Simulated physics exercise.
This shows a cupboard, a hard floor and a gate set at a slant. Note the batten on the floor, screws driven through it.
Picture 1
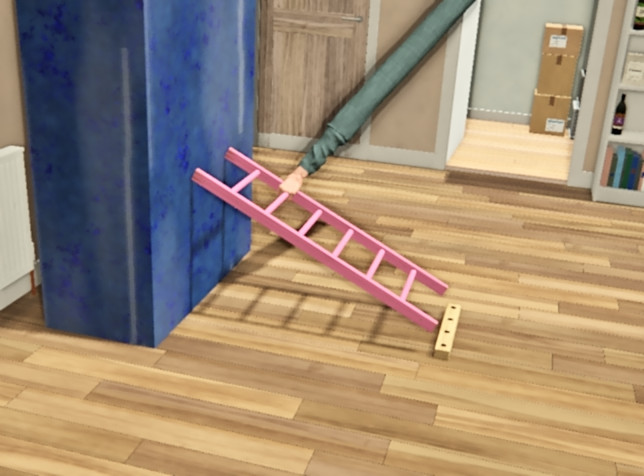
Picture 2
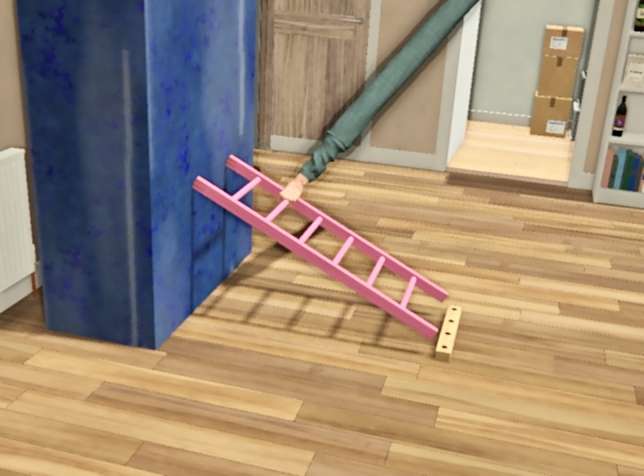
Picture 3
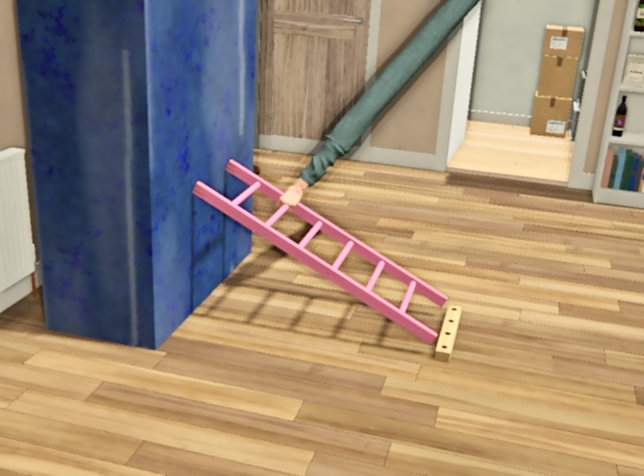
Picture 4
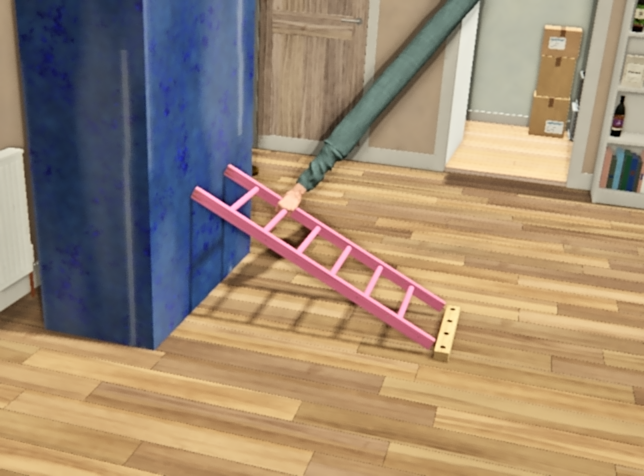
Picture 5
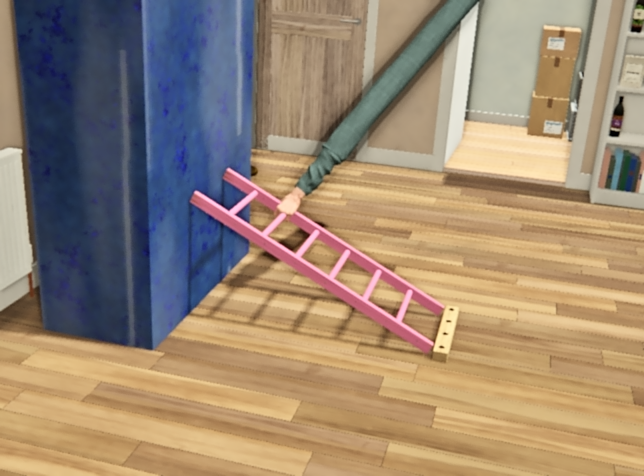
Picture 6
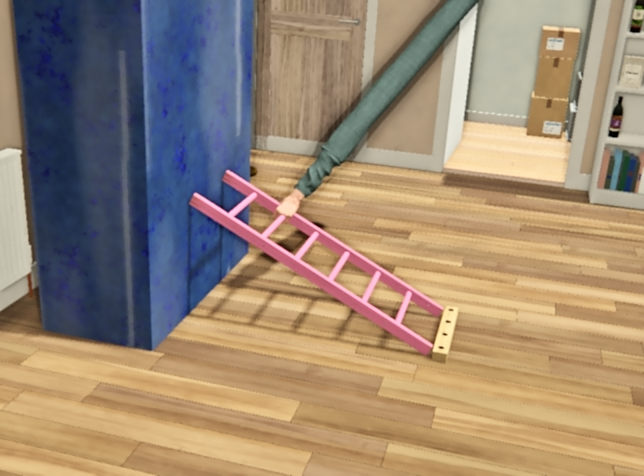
A pink gate, held by a green-sleeved arm, lowers slightly at a slant beside the blue cupboard.
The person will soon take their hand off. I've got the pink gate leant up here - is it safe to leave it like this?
Yes, it stands.
Then, 0.12 s later than the last frame, pink gate moving near (322, 259).
Then, 0.36 s later than the last frame, pink gate at rest near (322, 259).
When it is over, the pink gate holds its place, near (322, 259).
